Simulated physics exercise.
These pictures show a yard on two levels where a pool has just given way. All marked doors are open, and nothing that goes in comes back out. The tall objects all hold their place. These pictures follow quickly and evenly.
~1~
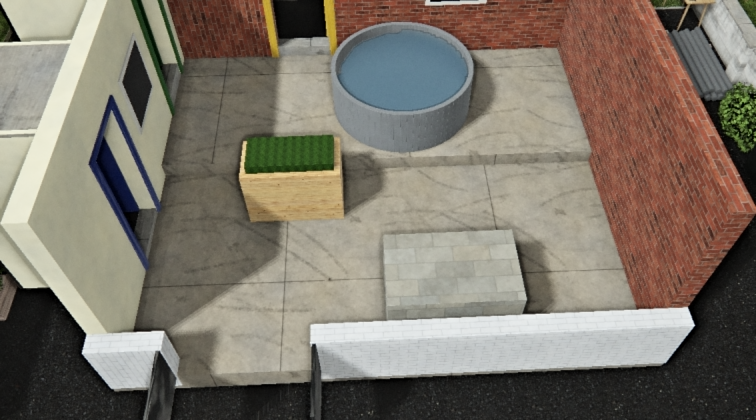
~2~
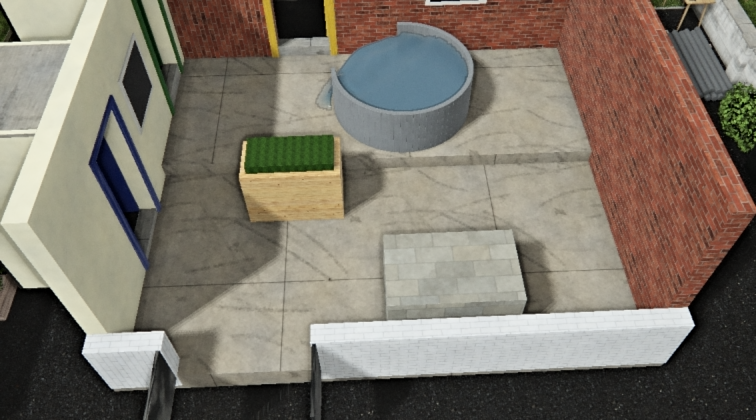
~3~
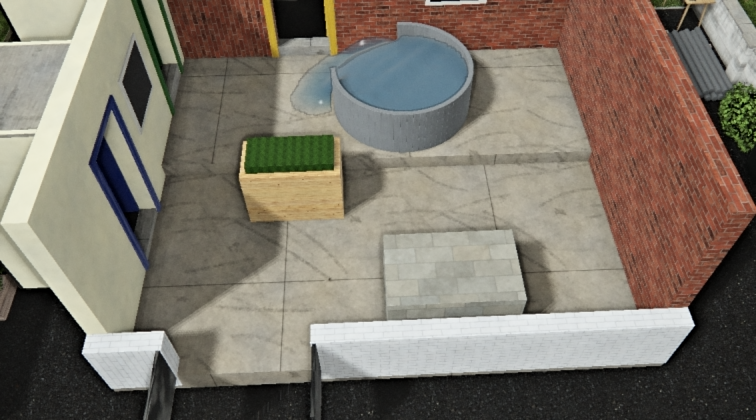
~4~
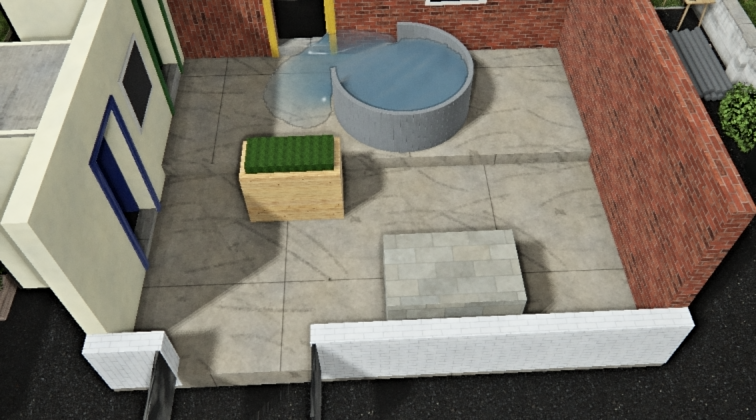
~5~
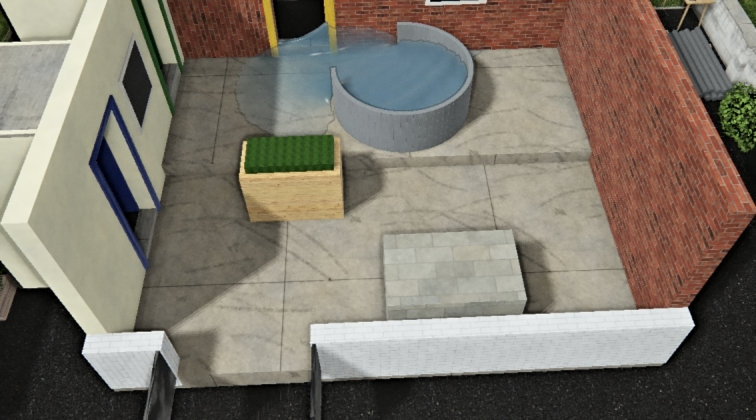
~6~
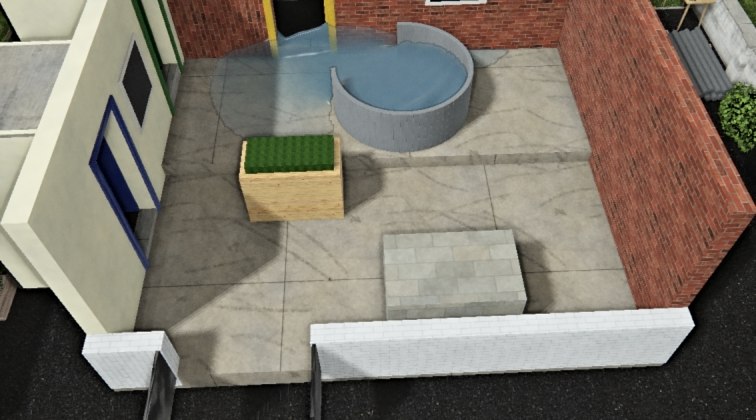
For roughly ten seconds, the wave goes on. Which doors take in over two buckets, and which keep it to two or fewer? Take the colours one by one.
At the end, the green door will get more than two buckets; the blue door will get two buckets at most; the yellow door will get more than two buckets.
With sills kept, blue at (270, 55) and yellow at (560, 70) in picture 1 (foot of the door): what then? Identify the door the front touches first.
Answer: The one in blue.
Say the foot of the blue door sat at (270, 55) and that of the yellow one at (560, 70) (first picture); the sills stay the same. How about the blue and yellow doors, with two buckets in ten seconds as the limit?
Result - the blue door exceeds the limit while the yellow door stays within limits.
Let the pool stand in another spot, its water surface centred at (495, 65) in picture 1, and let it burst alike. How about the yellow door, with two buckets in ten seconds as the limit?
Yellow: Below the limit.
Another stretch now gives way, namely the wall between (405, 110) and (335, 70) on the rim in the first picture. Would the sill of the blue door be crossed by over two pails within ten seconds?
Result - the blue door clears the line.
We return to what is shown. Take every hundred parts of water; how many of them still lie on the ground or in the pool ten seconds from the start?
Some 64 per cent.
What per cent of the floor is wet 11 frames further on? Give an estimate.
Near 30 in a hundred.
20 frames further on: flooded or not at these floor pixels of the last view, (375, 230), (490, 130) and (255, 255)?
First spot not wet, second not wet, third inundated.
A moment on, water covers 25 % of the floor; the green door under two buckets in, the blue door not reached, the yellow door over two buckets in.
Next, water covers 30 % of the floor; the green door over two buckets in, the blue door not reached, the yellow door over two buckets in.
Then, water covers 55 % of the floor; the green door far over two buckets in, the blue door wet at the sill, nothing in, the yellow door far over two buckets in.
Later, water covers 75 % of the floor; the green door far over two buckets in, the blue door wet at the sill, nothing in, the yellow door far over two buckets in.
In the end, water covers 85 % of the floor; the green door far over two buckets in, the blue door wet at the sill, nothing in, the yellow door far over two buckets in.
